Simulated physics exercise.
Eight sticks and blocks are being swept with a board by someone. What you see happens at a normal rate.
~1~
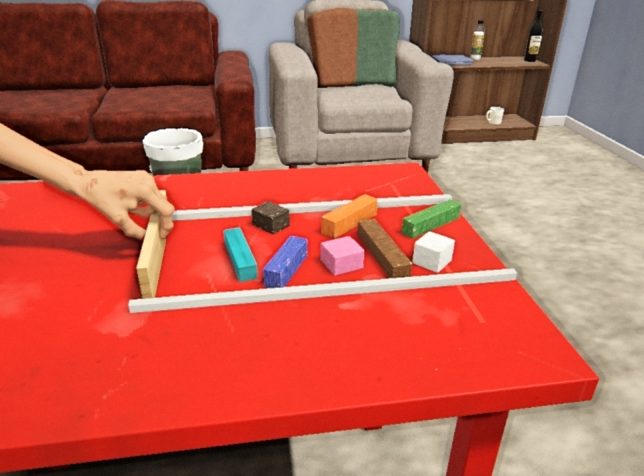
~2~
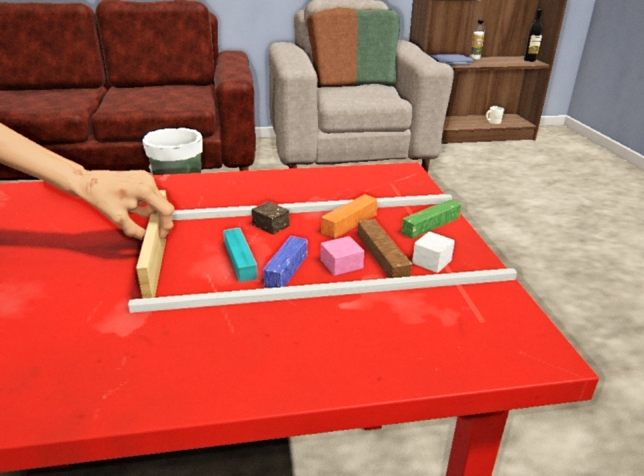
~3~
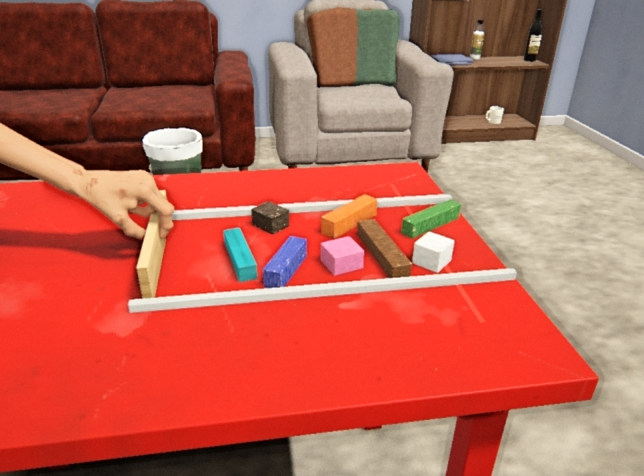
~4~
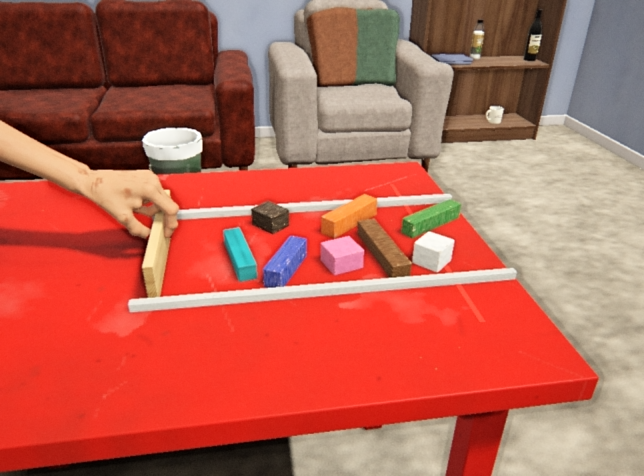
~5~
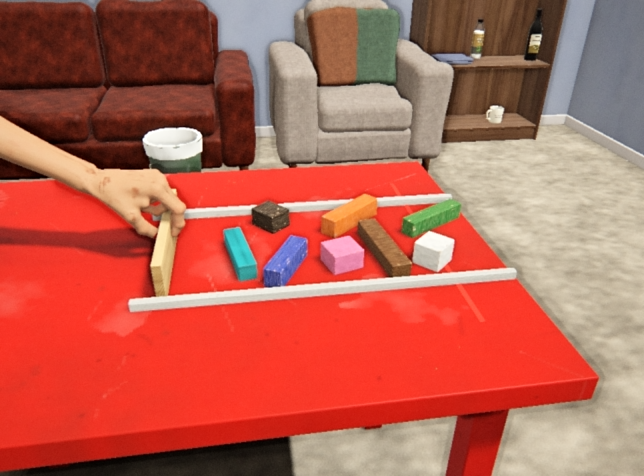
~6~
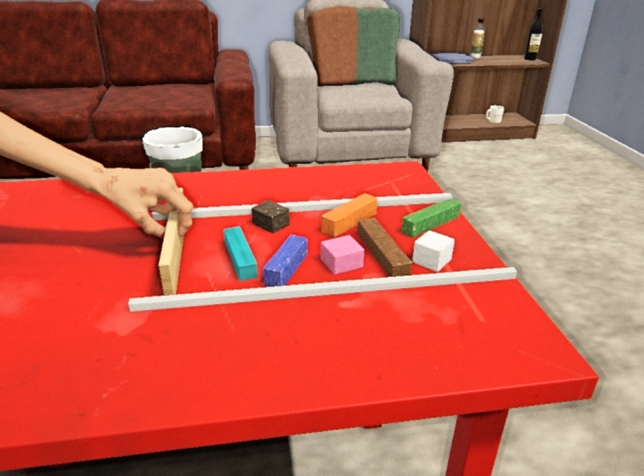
To begin with, a hand holds a light wooden board upright at the left end of two white rails on a red table, with eight colourful sticks and blocks lying between them. The board barely moves at first, then the hand slides it slowly a short way right, while the pieces stay still, untouched.
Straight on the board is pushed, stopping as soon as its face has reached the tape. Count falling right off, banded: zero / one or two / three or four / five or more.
Watch it: A handful - three or four - go plunging down.
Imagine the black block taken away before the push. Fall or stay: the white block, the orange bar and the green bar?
So the white block goes down, the orange bar keeps its place and the green bar goes down.
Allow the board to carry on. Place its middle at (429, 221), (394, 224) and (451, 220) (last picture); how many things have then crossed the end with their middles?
3; 2; 5.
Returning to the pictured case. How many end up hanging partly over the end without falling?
It would come to 1.
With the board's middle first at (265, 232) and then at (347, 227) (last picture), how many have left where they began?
3 at one spot and 8 at the other.
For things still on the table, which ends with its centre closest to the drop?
The pink block ends nearest.
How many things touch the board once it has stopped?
The figure is 2.
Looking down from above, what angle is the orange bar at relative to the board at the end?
Near 0 degrees.
A little later, none off yet; green bar at rest near (432, 217); white block at rest near (433, 251); brown bar at rest near (383, 246).
Next, none off yet; green bar shifted a little near (442, 215); white block shifted about its own width near (475, 246); brown bar shifted a little near (432, 241).
When it is over, the number that fall off is three or four; down, brown bar, white block and green bar.
